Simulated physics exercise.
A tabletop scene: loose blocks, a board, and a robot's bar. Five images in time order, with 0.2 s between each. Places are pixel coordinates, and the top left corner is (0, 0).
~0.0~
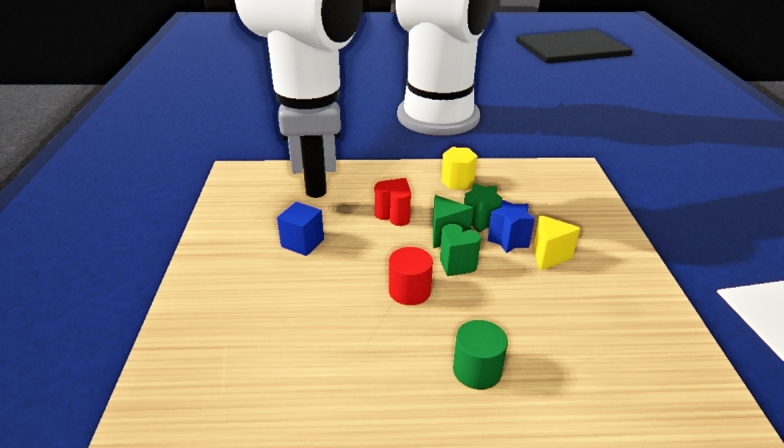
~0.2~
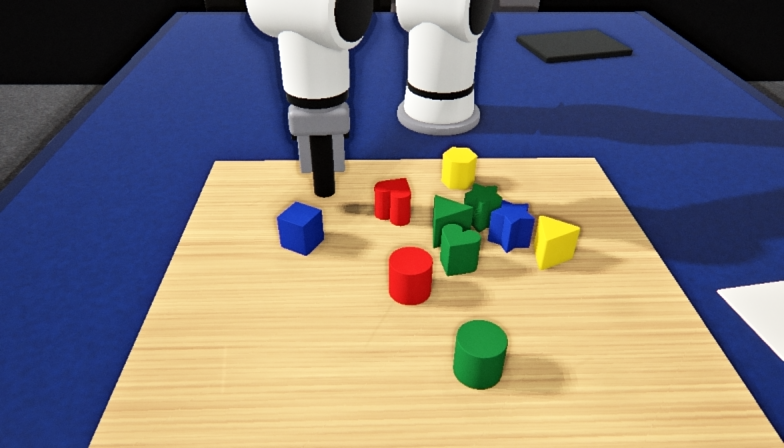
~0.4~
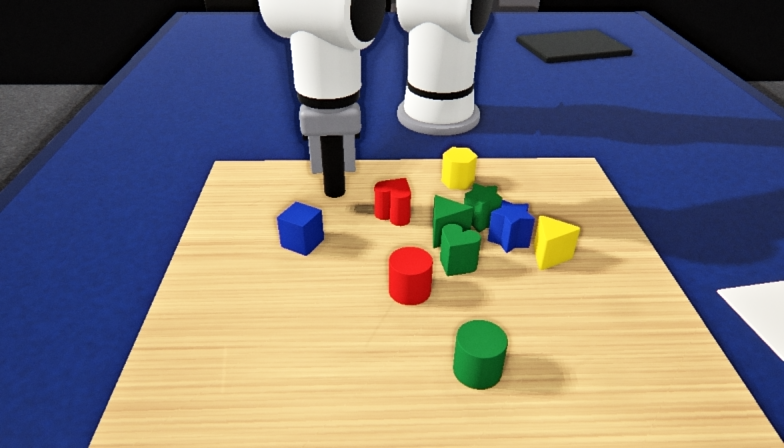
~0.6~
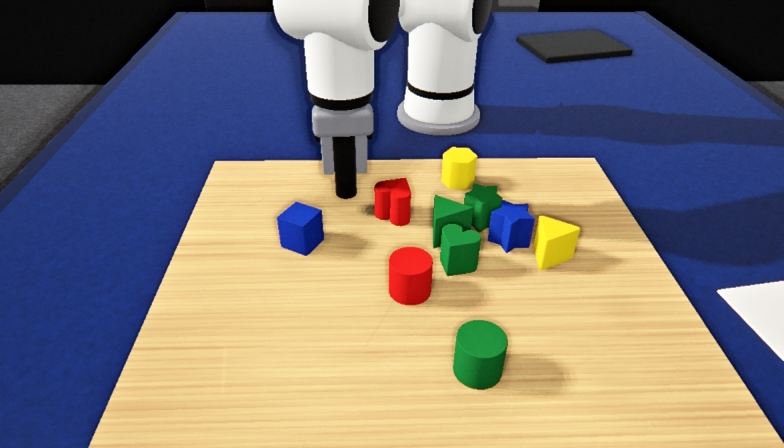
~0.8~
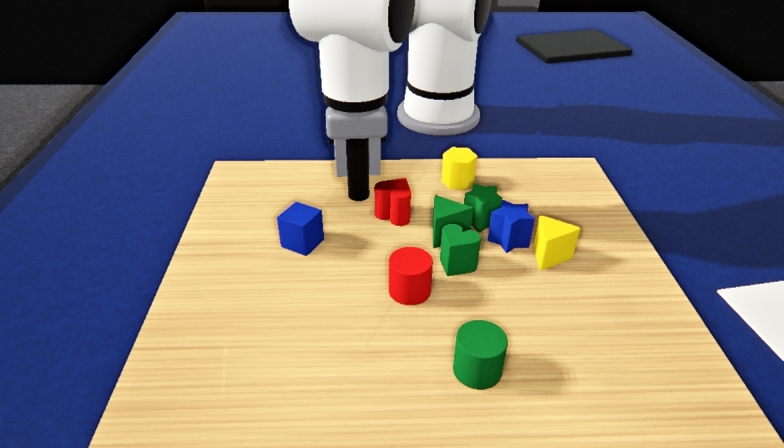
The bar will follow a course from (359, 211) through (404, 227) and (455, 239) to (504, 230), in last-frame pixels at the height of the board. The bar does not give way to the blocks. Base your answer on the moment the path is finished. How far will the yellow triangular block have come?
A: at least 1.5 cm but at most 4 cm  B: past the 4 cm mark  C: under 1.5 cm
The answer is C.
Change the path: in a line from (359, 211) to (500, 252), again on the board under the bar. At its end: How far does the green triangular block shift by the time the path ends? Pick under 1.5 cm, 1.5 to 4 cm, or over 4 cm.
Displacement: Past 4 cm.
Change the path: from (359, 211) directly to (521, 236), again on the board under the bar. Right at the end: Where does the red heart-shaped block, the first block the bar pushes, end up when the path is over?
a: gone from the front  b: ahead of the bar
a.
What follows on the original path. One third of the way, bar at (405, 212); red heart-shaped block at (432, 190), turned 55° anticlockwise; green triangular block at (454, 205), turned 35° clockwise.
Two thirds of the way, bar at (457, 223); red heart-shaped block at (443, 190), turned 100° anticlockwise; green triangular block at (483, 208); green star-shaped block at (488, 191), turned 15° anticlockwise; blue star-shaped block at (531, 209); yellow triangular block at (562, 228), turned 20° clockwise.
At the end, bar at (507, 215); red heart-shaped block at (443, 190), turned 100° anticlockwise; green triangular block at (527, 194), turned 35° anticlockwise; green star-shaped block at (496, 182), turned 75° anticlockwise; blue star-shaped block at (557, 204), turned 65° clockwise; yellow triangular block at (565, 228), turned 35° clockwise.
